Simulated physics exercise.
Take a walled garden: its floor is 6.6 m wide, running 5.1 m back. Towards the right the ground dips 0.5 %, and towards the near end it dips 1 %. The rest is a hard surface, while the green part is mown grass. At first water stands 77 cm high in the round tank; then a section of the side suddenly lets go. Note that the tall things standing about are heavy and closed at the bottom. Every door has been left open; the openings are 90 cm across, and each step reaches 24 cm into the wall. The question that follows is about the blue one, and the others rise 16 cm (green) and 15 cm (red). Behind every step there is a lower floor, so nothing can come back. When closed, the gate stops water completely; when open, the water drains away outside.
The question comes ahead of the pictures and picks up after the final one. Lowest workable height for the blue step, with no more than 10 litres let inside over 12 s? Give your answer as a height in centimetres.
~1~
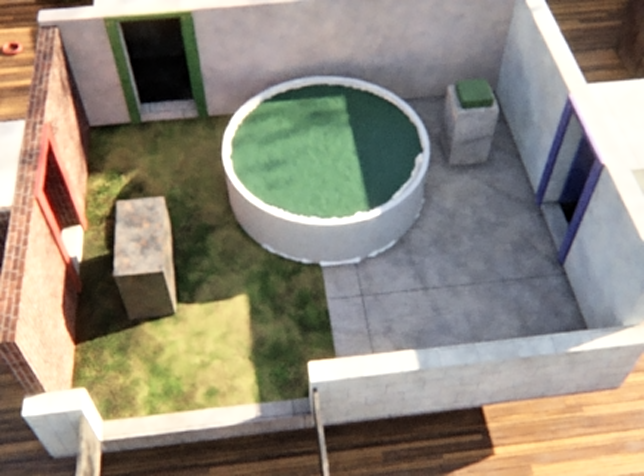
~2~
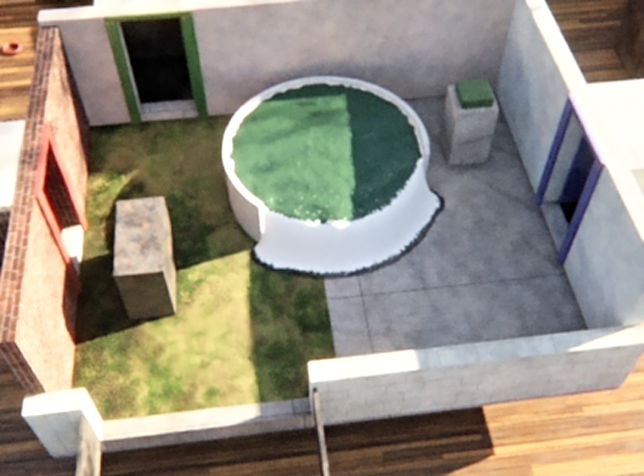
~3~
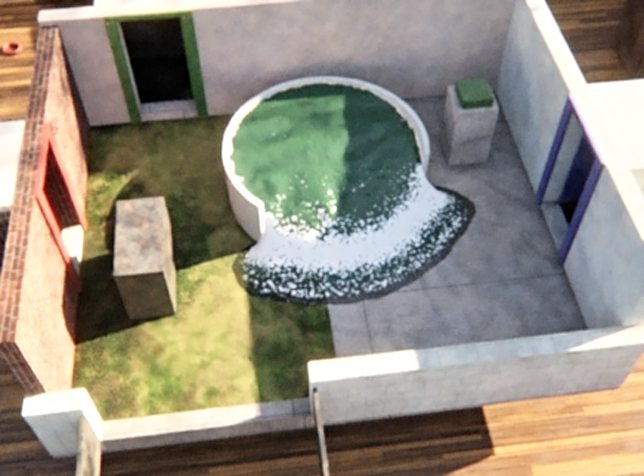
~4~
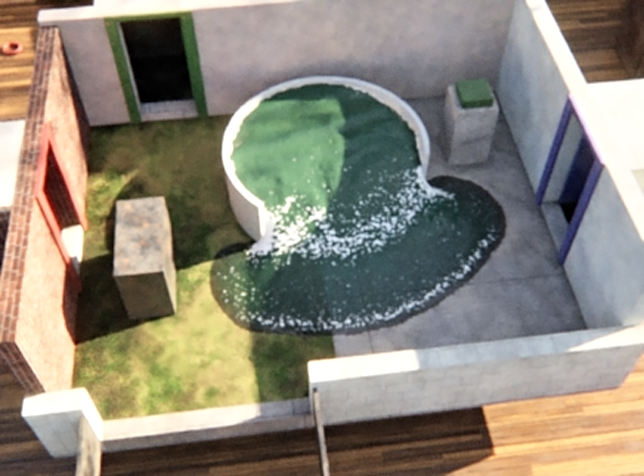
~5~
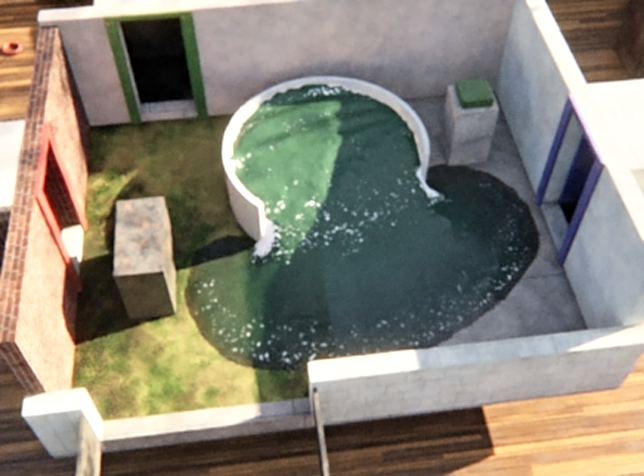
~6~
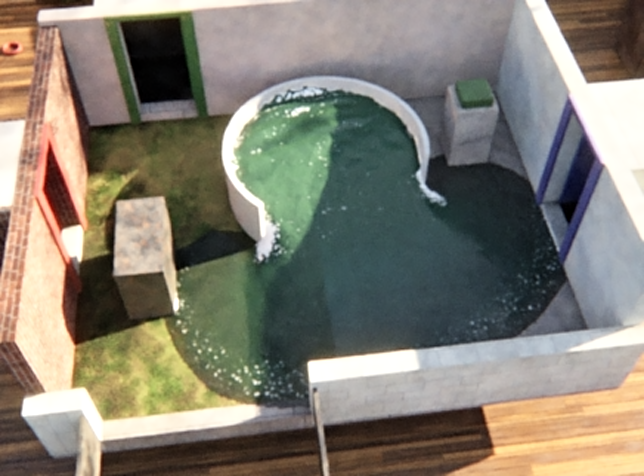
I would say 25 cm.
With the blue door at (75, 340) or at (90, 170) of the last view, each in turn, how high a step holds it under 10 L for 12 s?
Roughly 10.5 cm, then roughly 7.5 cm.
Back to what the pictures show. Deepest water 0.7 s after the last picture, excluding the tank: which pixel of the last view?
At about pixel (566, 366).
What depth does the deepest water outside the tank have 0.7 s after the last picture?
Max depth: About 62 cm.
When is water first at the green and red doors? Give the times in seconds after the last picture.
It gets to green at 5.5 s, and to red at 3.8 s.
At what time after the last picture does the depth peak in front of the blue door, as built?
Near 2.0 seconds.
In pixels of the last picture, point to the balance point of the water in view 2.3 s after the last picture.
I'd say around (401, 275).
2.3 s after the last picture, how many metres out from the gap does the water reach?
The front sits around 4.4 m out.
Then, 0.7 s after the last picture water covers 55 % of the floor, deepest (62 cm) near (566, 366); 22 cm at the blue door, 38 litres in over its 11 cm step.
Then, 2.3 s after the last picture water covers 65 % of the floor, deepest (44 cm) near (593, 363); 24 cm at the blue door, 111 litres in over its 11 cm step.
Then, 11.3 s after the last picture water covers 100 % of the floor, deepest (13 cm) near (425, 383); 11 cm at the blue door, 215 litres in over its 11 cm step.
At the blue door as built, the water peaked near 25 cm, 2.1 s after the last picture.
With a step of 22.5 cm, 22 litres would have come in within the 12 s; with 30.5 cm, 1 litre. So under 10 litres takes about 25 cm.
